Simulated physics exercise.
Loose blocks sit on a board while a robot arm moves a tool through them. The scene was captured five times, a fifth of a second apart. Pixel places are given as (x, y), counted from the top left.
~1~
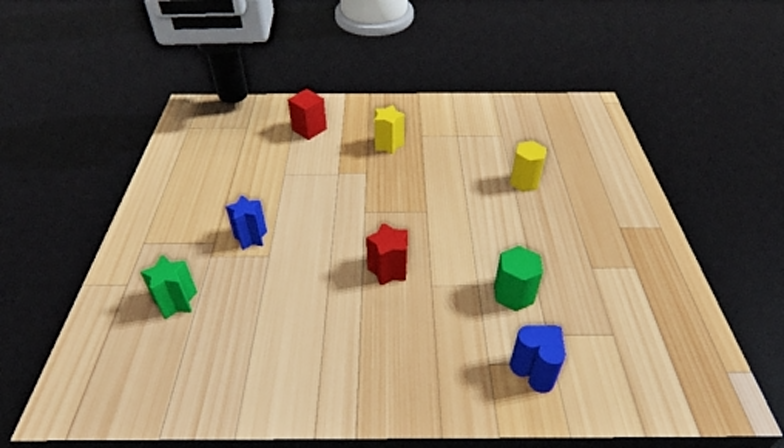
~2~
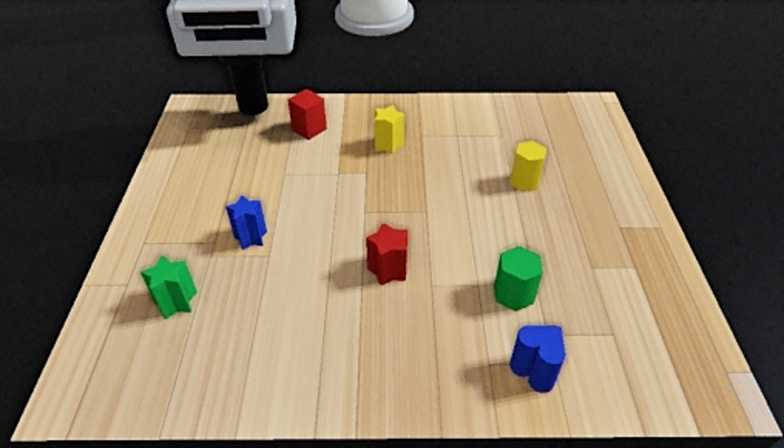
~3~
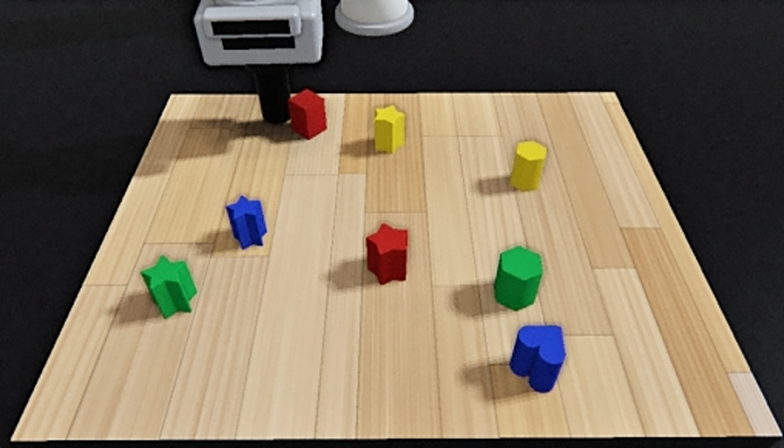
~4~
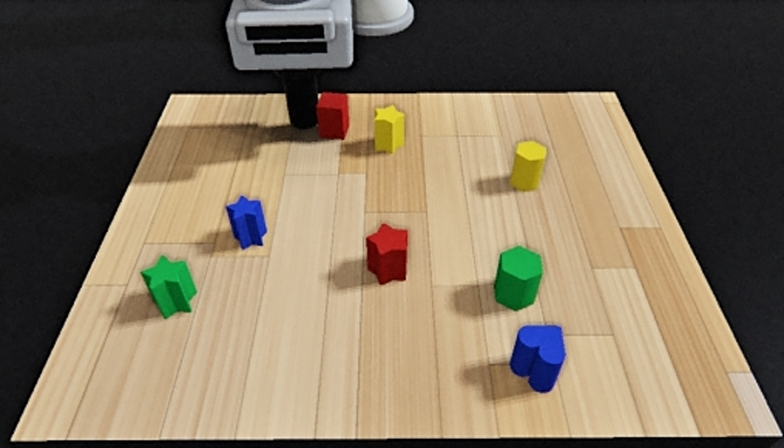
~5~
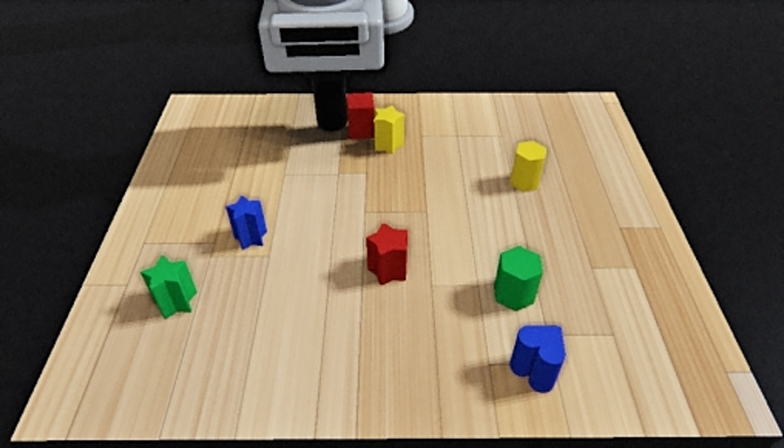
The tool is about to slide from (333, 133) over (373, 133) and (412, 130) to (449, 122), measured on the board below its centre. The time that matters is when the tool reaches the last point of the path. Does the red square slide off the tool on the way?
My answer is no.
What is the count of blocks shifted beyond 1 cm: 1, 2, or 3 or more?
It's going to be two.
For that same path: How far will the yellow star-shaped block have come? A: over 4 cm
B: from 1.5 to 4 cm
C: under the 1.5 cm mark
B
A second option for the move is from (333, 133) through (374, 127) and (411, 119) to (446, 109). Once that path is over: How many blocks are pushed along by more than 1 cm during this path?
Blocks moved: One.
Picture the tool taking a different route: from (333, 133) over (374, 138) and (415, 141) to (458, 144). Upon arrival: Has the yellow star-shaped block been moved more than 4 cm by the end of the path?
My answer is yes.
The first path, step by step. One third of the way, tool at (373, 124); red square at (401, 99); yellow star-shaped block at (393, 116), turned 15° clockwise.
Two thirds of the way, tool at (413, 121); red square at (442, 95); yellow star-shaped block at (405, 117), turned 85° clockwise.
At the end, tool at (449, 113); red square at (480, 90); yellow star-shaped block at (405, 117), turned 85° clockwise.
